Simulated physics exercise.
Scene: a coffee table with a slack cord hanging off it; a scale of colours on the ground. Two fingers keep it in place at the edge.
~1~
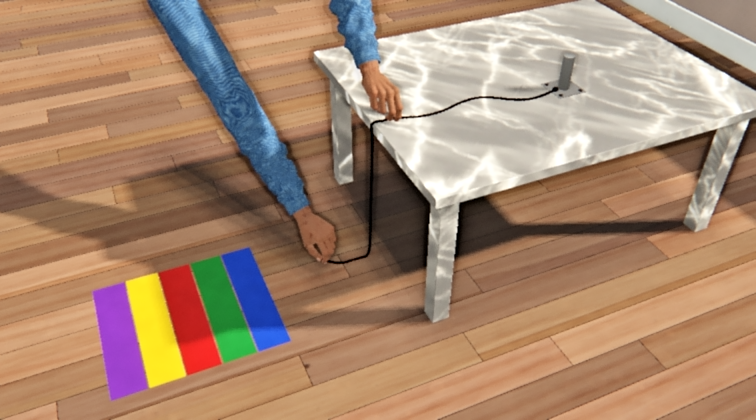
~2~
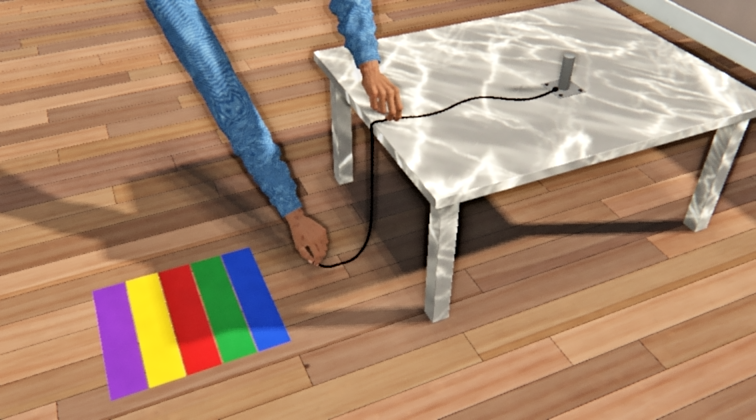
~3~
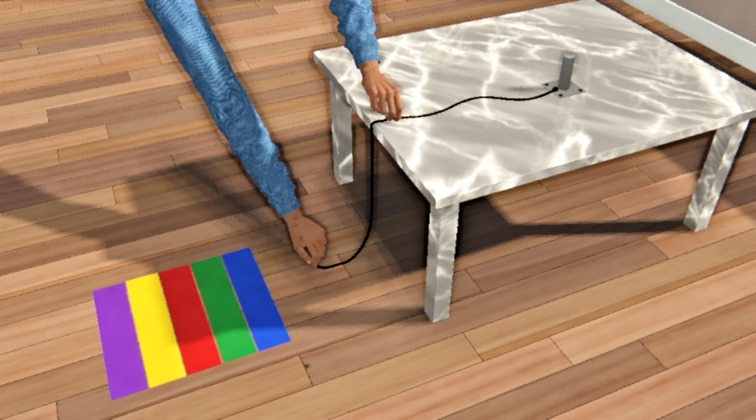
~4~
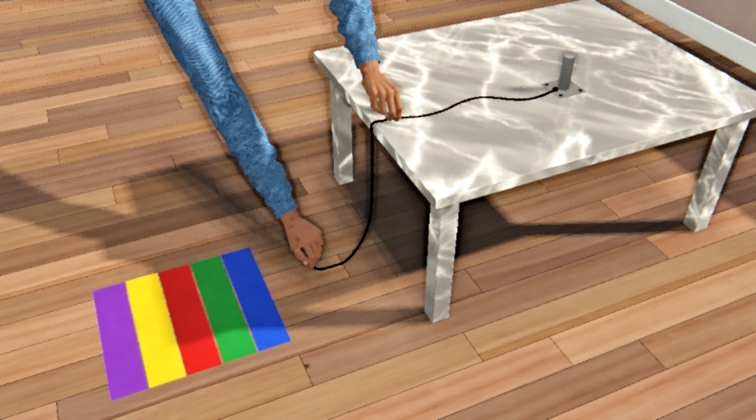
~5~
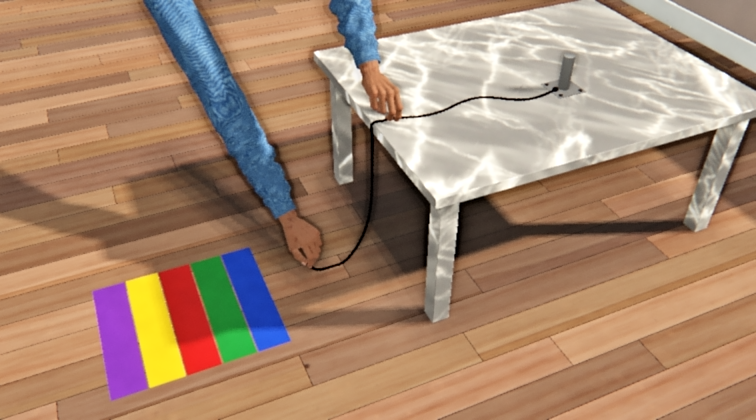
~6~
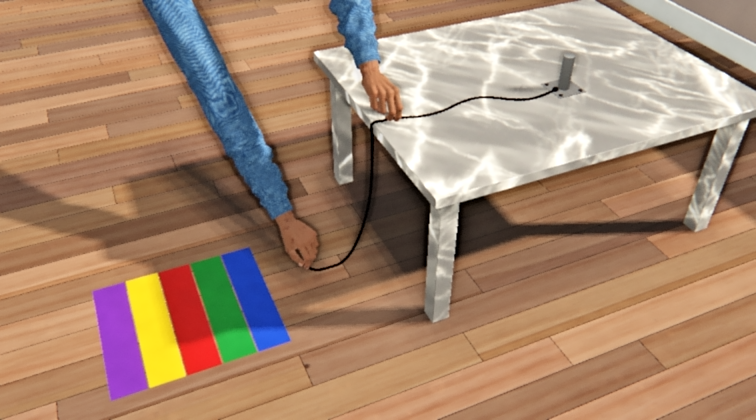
Two arms in blue denim sleeves reach in from the top left, seen from above at an angle, over a wooden plank floor beside a pale marble-patterned coffee table. One hand pins a black cord at the table's left edge, the cord running from a small grey post, near a floor mat striped purple, yellow, red, green and blue. The lower hand draws the hanging end slightly left, while the camera stays still.
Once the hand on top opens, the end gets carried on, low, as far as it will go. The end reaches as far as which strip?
As far as the green strip.
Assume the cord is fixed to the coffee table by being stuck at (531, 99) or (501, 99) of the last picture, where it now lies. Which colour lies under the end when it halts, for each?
Colour per try: Green / green.
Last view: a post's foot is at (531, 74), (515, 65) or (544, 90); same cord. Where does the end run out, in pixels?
Respectively (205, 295), (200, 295) and (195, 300).
Early on, end near (267, 276); short of the strips.
Midway, end near (236, 285); over blue.
At the end of the slack, end near (217, 291); over green. Over green.
